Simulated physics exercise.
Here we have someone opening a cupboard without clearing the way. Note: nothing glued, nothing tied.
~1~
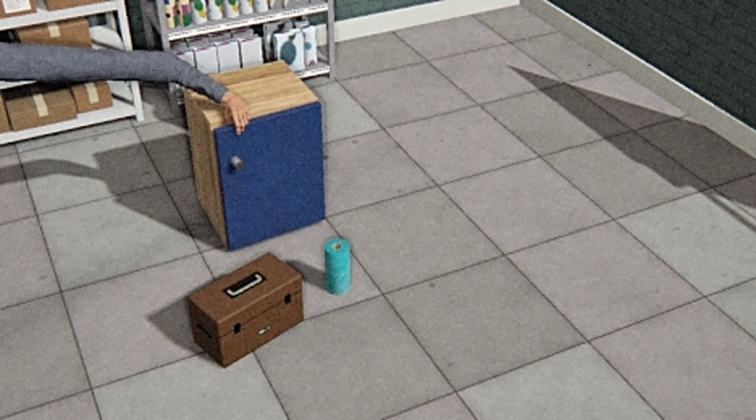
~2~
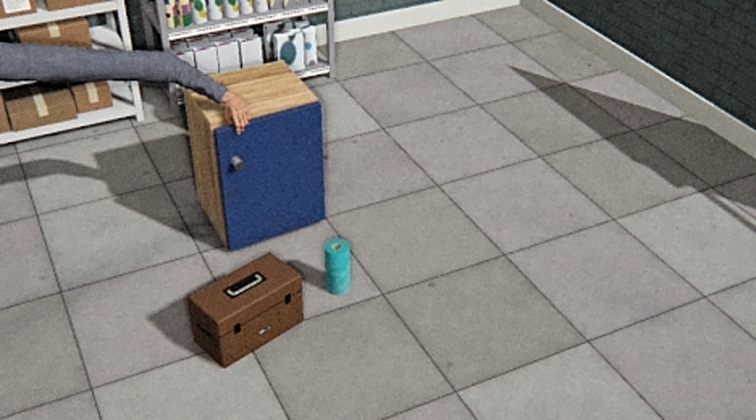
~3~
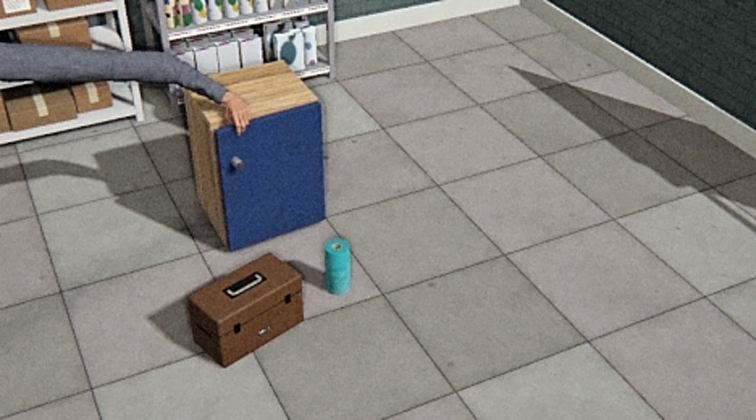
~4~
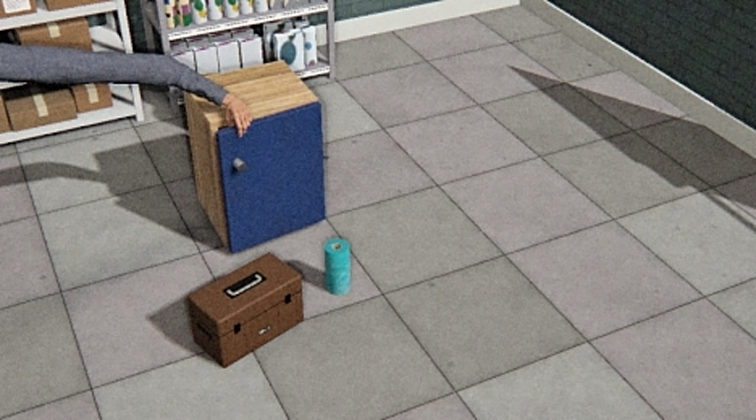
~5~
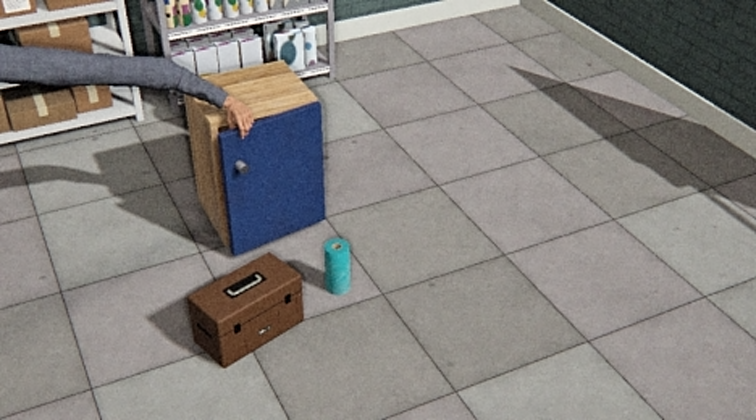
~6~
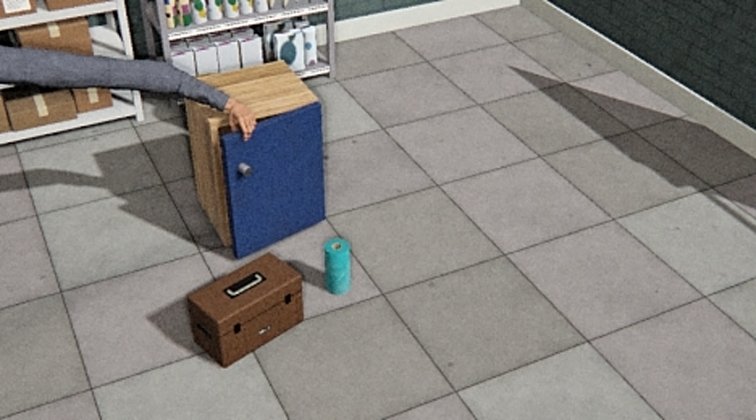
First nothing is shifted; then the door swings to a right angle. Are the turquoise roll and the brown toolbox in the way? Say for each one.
Here the turquoise roll gets knocked, the brown toolbox escapes contact.
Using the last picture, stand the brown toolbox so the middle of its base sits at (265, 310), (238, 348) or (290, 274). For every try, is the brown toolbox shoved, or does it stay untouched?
Gets hit; is not touched; gets hit.
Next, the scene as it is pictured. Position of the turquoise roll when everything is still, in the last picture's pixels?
Roughly (381, 261).
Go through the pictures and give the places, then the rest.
In the first frame, door 4° open; turquoise roll (338, 267); brown toolbox (247, 309); door (276, 180).
In the second frame, door 4° open; brown toolbox (247, 309); door (276, 180).
In the third frame, door 5° open; turquoise roll (338, 267); door (276, 180).
In the fourth frame, door 7° open; brown toolbox (247, 309); door (277, 181).
In the fifth frame, door 9° open; turquoise roll (338, 267); door (278, 182).
In the sixth frame, door 13° open; turquoise roll (338, 267); brown toolbox (247, 309); door (280, 184).
Then, 1.82 s after the last picture, door 74° open; turquoise roll moved about its own width near (352, 266); brown toolbox at rest near (247, 309).
At rest, the turquoise roll gets shoved, near (381, 260); the brown toolbox stays untouched, near (247, 309).
